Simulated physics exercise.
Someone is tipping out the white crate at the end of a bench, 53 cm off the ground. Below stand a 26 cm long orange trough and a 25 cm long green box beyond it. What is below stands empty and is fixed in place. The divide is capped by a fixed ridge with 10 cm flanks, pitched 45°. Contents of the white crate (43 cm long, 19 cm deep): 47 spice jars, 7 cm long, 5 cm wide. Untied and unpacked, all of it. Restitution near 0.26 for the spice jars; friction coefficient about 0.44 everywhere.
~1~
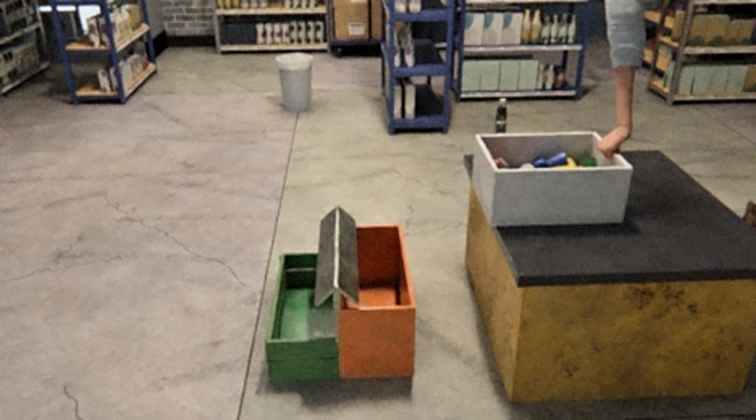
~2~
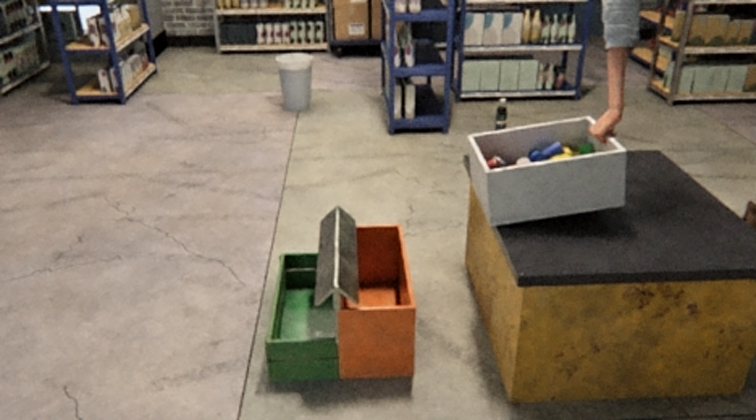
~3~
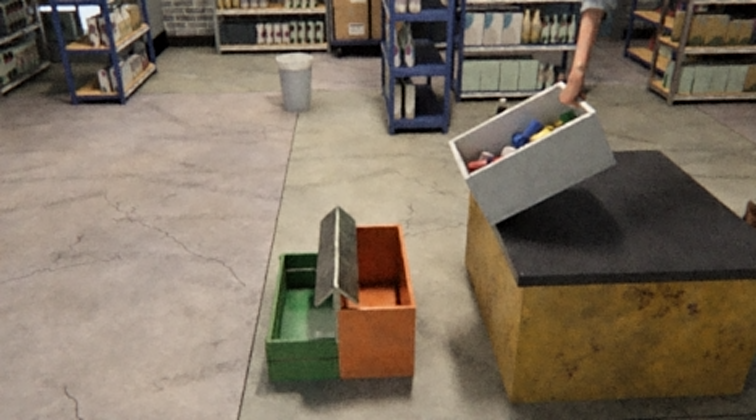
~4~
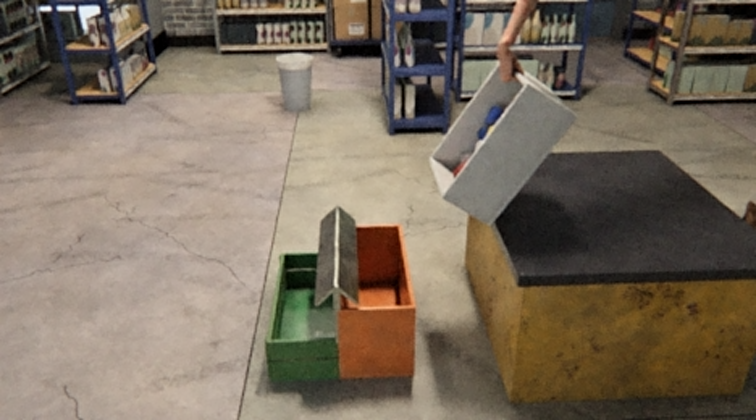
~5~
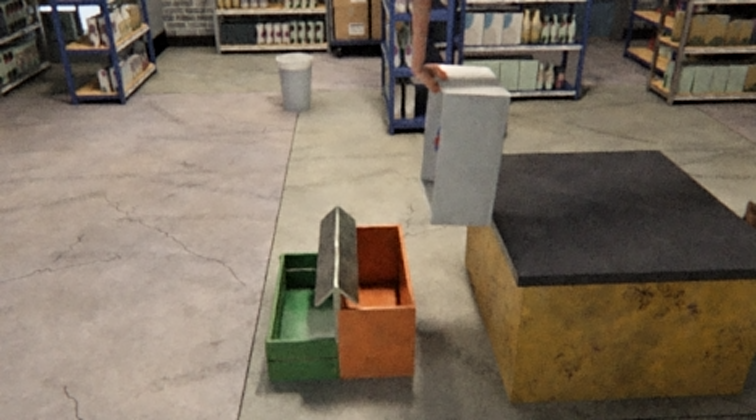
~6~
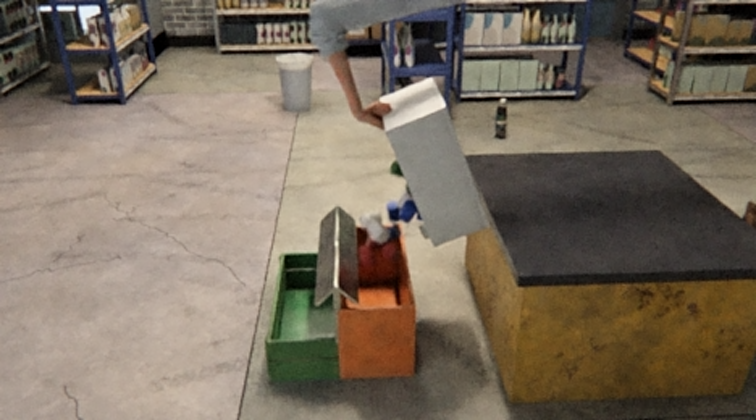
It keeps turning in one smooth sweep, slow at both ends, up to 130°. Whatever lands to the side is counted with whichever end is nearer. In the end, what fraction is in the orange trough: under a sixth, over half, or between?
More than half of the spice jars end in the orange trough.
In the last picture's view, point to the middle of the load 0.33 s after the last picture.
The middle of the load sits near (389, 298).
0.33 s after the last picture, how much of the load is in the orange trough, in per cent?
I'd put it near 55 in a hundred by then.
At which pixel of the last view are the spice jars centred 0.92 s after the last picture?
Estimated centre in the last picture: (381, 316).
Then, 0.15 s after the last picture, tilt 125°; 18 still in the white crate, 12 in the orange trough and 17 in the air.
Then, 0.33 s after the last picture, tilt 130°; 5 still in the white crate, 26 in the orange trough and 16 in the air.
Then, 0.59 s after the last picture, tilt 130°; 34 in the orange trough, 6 on the ground short of the orange trough and 7 in the air.
Outcome (0.92 s after the last picture), 36 in the orange trough and 11 on the ground short of the orange trough. Asked share, 36 of 47, 77 per cent.
